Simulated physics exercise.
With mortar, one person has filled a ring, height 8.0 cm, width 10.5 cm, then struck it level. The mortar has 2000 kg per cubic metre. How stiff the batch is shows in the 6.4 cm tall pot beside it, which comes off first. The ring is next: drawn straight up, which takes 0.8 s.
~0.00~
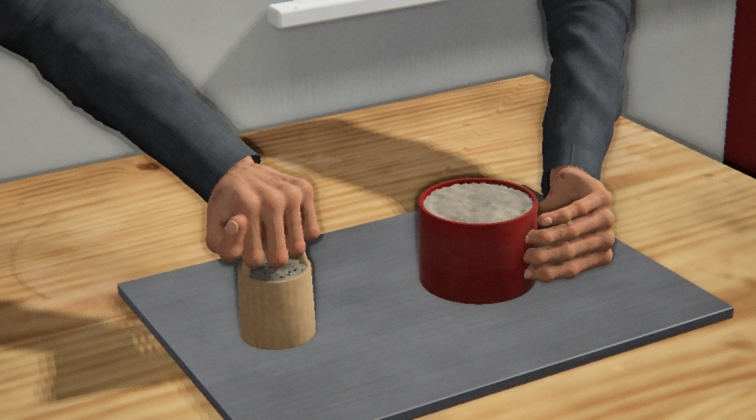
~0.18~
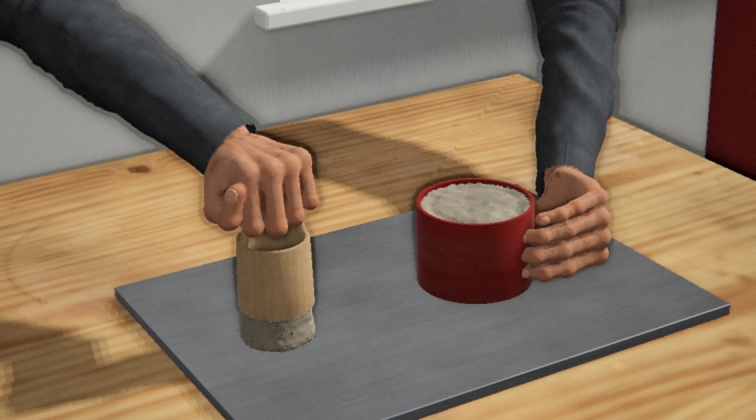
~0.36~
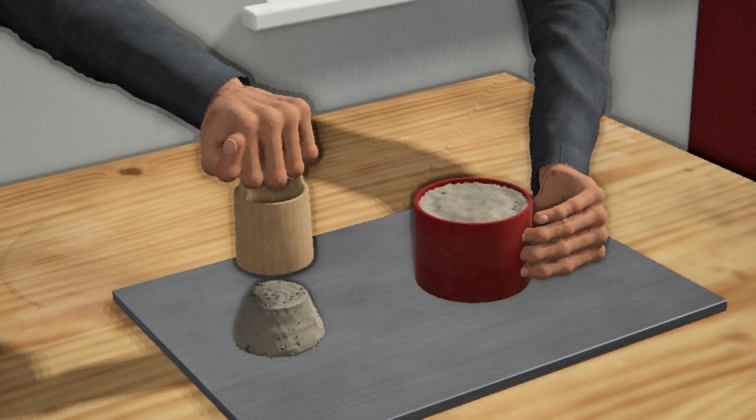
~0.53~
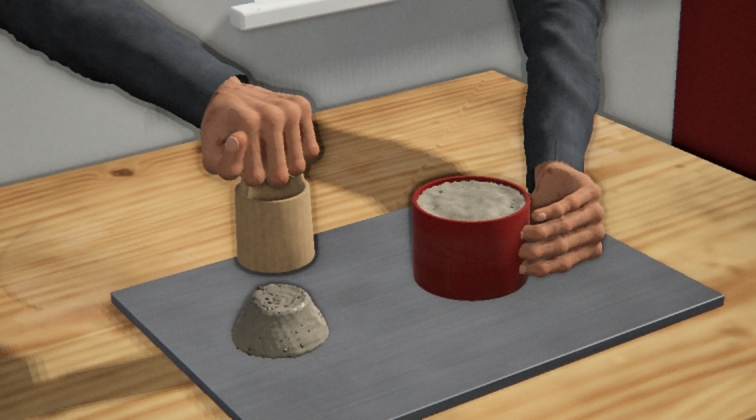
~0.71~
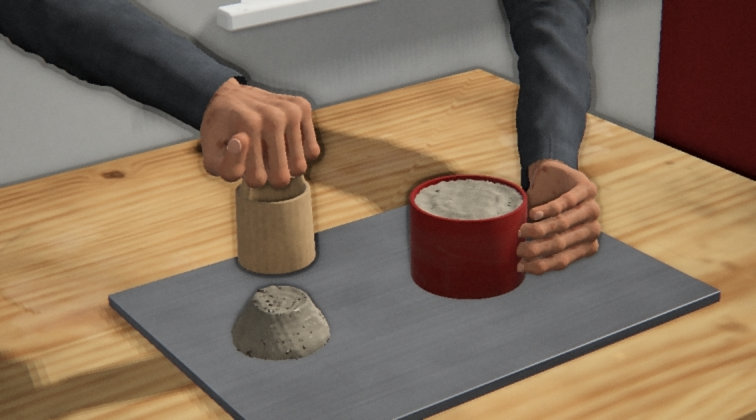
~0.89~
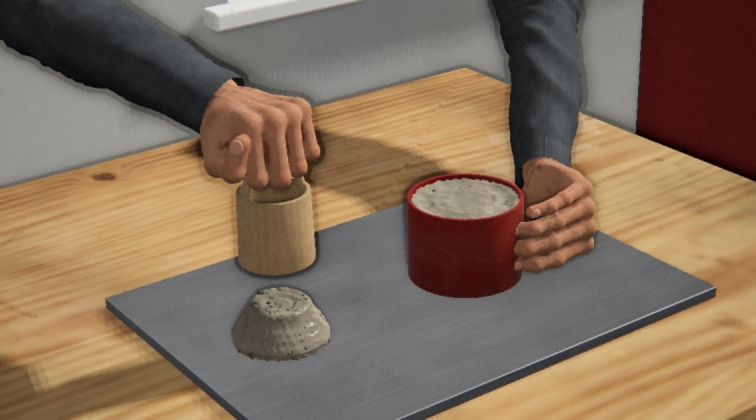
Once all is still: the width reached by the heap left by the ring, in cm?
Estimate: Some 16.8 cm.
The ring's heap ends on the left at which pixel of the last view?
That point lies close to (380, 275) in the last picture.
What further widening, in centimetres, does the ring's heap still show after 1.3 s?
Result: Close to 2.5 cm.
By 1.1 s, the ring is up 2.1 cm; the mortar has come down 0.2 cm to 7.8 cm and is 11 cm wide.
By 1.3 s, the ring is up 5.2 cm; the mortar has come down 2.0 cm to 6.0 cm and is 14 cm wide.
By 1.5 s, the ring is up 8.3 cm; the mortar has come down 3.1 cm to 4.9 cm and is 16 cm wide.
By 1.7 s, the ring is clear; the mortar has come down 3.3 cm to 4.7 cm and is 17 cm wide.
By 2.2 s, at rest, the ring is clear; the mortar has come down 3.5 cm to 4.5 cm and is 17 cm wide.
